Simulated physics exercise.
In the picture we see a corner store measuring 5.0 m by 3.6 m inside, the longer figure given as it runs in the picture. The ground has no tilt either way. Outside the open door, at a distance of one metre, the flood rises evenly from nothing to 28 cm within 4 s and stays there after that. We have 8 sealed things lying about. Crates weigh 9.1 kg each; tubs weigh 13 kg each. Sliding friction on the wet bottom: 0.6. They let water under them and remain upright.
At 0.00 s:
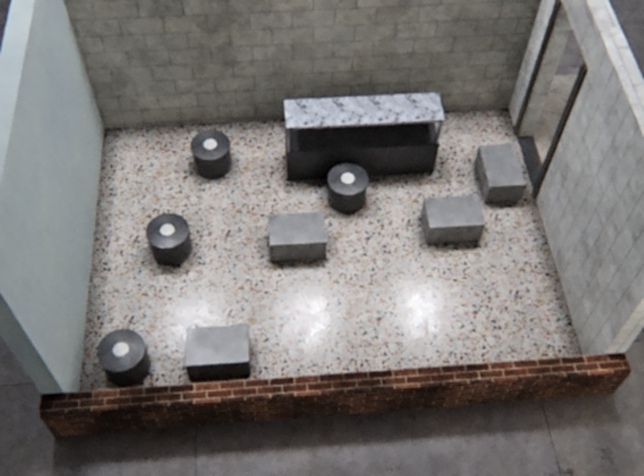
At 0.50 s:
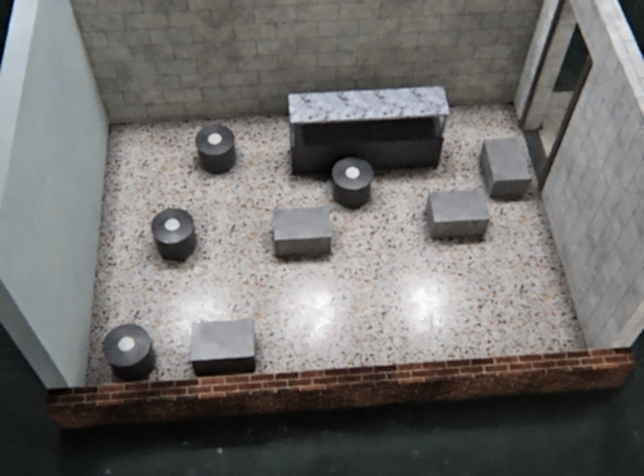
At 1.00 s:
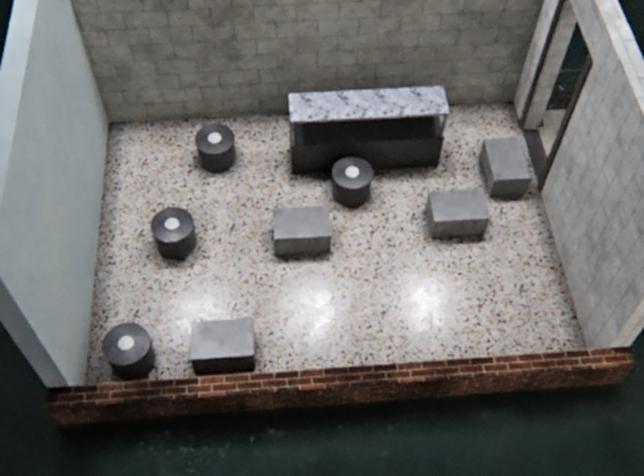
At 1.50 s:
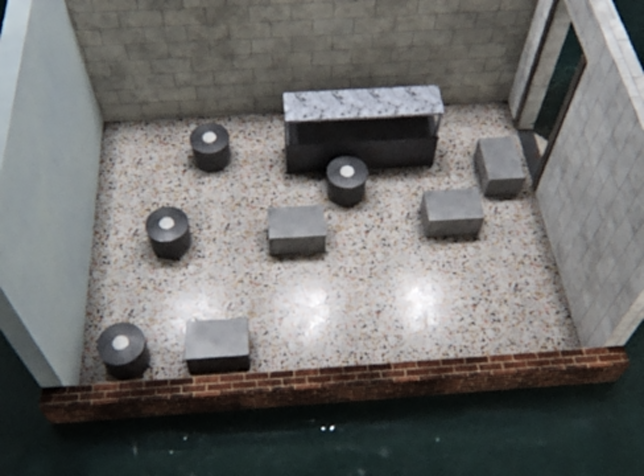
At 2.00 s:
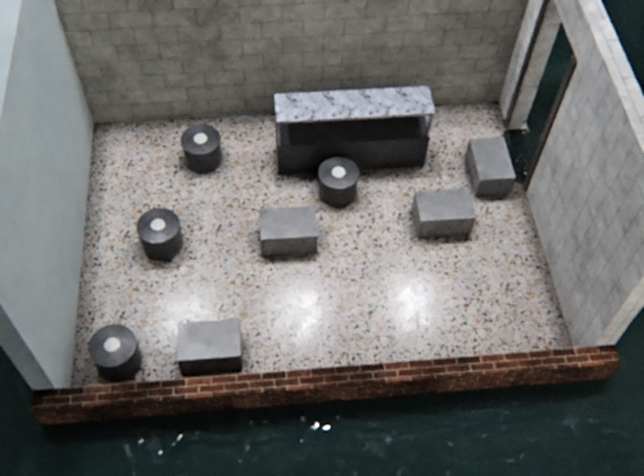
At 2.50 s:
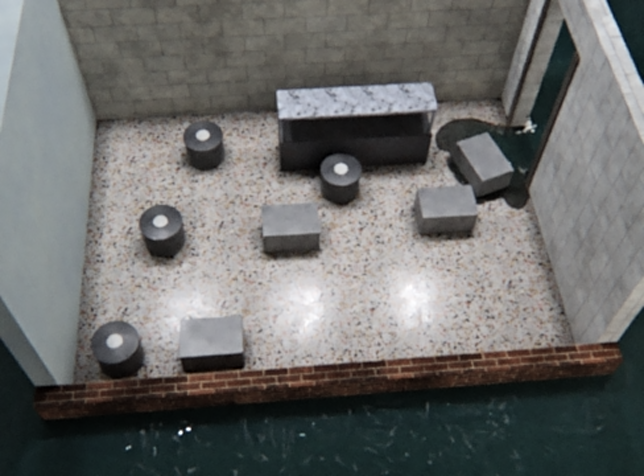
Dark water spreads over the grey ground outside a small walled room and lies along its brick-edged front, while the grey blocks and dark round drums inside stay put. It then seeps through the doorway at right, pooling across the speckled floor as the nearest block turns and shifts slightly left.
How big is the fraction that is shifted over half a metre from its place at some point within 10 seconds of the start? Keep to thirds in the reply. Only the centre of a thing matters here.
My answer: One to two thirds.
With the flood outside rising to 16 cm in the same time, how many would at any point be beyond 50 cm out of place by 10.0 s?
2.
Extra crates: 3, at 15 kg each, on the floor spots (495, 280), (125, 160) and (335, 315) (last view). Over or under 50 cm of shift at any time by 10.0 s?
So the first ends up below the threshold, the second past the threshold, the third past the threshold.
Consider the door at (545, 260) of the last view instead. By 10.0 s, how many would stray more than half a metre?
In that case 6 of them.
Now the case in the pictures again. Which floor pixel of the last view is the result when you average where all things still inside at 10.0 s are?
The centre is close to (236, 271).
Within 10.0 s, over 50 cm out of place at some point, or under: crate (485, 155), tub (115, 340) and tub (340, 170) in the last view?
Taking them in that order, the first is beyond the limit, the second within the limit and the third within the limit.
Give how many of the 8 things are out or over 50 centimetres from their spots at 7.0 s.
By my reckoning, 3.
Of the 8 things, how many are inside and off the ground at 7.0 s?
Of them, 1.
After 3.5 s 1 of 8 are over 50 cm from their spots; 0 afloat.
After 4.5 s 2 of 8 are over 50 cm from their spots; 0 afloat.
After 7.0 s 3 of 8 are over 50 cm from their spots; 1 afloat.
After 10.0 s 4 of 8 are over 50 cm from their spots, and 4 have been at some point; 6 afloat.
